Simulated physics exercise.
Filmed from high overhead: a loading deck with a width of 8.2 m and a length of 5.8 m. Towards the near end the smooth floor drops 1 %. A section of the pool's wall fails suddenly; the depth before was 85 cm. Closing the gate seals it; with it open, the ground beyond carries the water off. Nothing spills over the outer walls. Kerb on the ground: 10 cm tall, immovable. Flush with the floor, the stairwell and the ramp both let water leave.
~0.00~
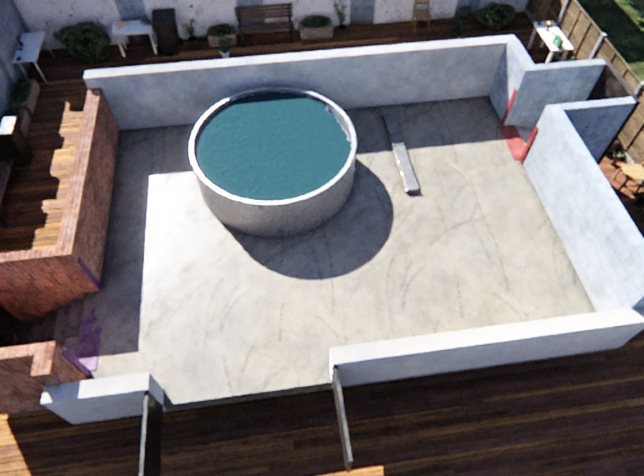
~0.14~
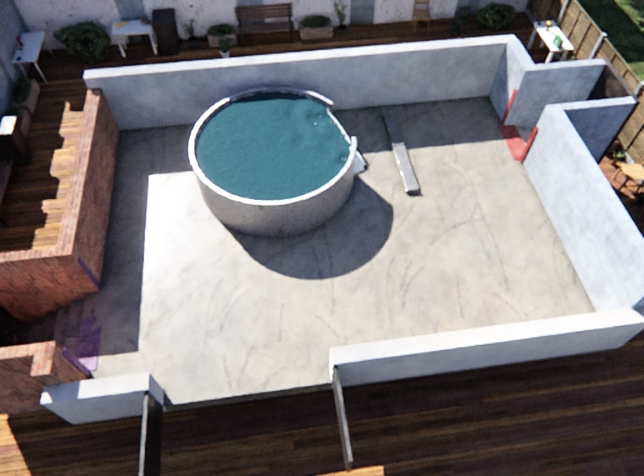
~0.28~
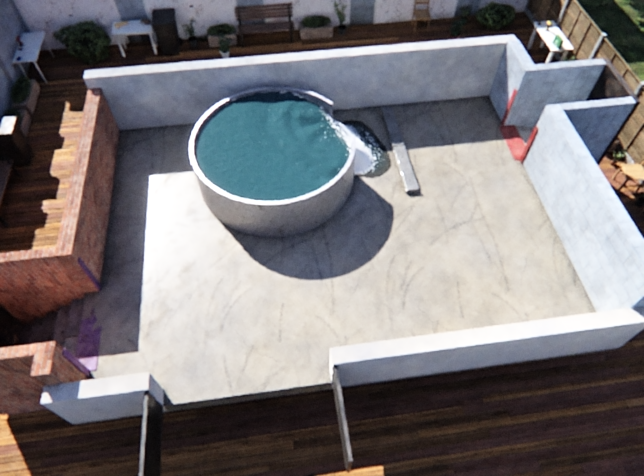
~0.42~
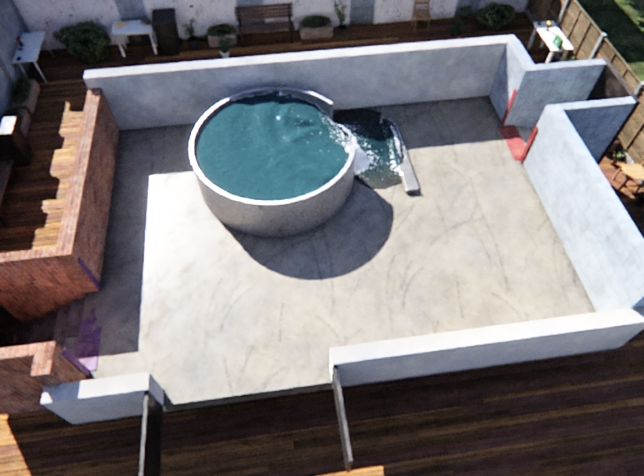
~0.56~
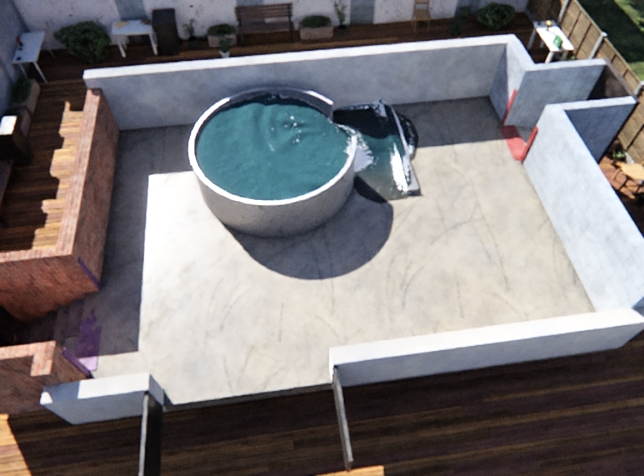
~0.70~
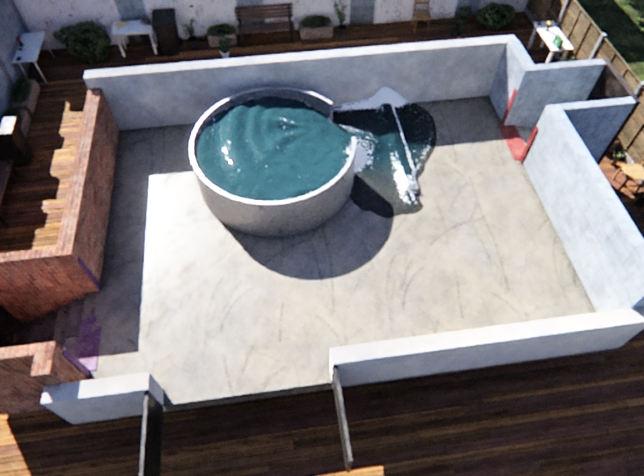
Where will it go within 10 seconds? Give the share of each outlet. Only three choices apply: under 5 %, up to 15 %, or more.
Split: Gate opening, not even 5 %; stairwell (marked purple), less than 5 %; ramp down (marked red), more than 15 %.
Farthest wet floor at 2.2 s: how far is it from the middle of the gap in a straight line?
Around 4.6 metres.
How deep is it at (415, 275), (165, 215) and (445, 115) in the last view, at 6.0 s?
Around 9 cm, 0 cm and 18 cm.
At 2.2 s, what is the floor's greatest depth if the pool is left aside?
Up to some 56 cm.
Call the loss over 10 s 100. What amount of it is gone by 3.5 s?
Around 35 percent.
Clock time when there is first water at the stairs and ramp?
On the clock: 7.0 s at the stairs, 1.4 s at the ramp.
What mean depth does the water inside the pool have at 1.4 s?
The average depth is around 66 cm.
After 1.4 s water covers 30 % of the floor and is deepest (50 cm) near (489, 100); gone so far, the gate opening 0 %, the stairwell (marked purple) 0 %, the ramp down (marked red) 0 %.
After 2.2 s water covers 35 % of the floor and is deepest (56 cm) near (487, 112); gone so far, the gate opening 0 %, the stairwell (marked purple) 0 %, the ramp down (marked red) 2 %.
After 3.5 s water covers 40 % of the floor and is deepest (36 cm) near (518, 159); gone so far, the gate opening 0 %, the stairwell (marked purple) 0 %, the ramp down (marked red) 8 %.
After 6.0 s water covers 70 % of the floor and is deepest (30 cm) near (603, 329); gone so far, the gate opening 0 %, the stairwell (marked purple) 0 %, the ramp down (marked red) 15 %.
After 10.0 s water covers 100 % of the floor and is deepest (20 cm) near (390, 146); gone so far, the gate opening 2 %, the stairwell (marked purple) 3 %, the ramp down (marked red) 19 %.
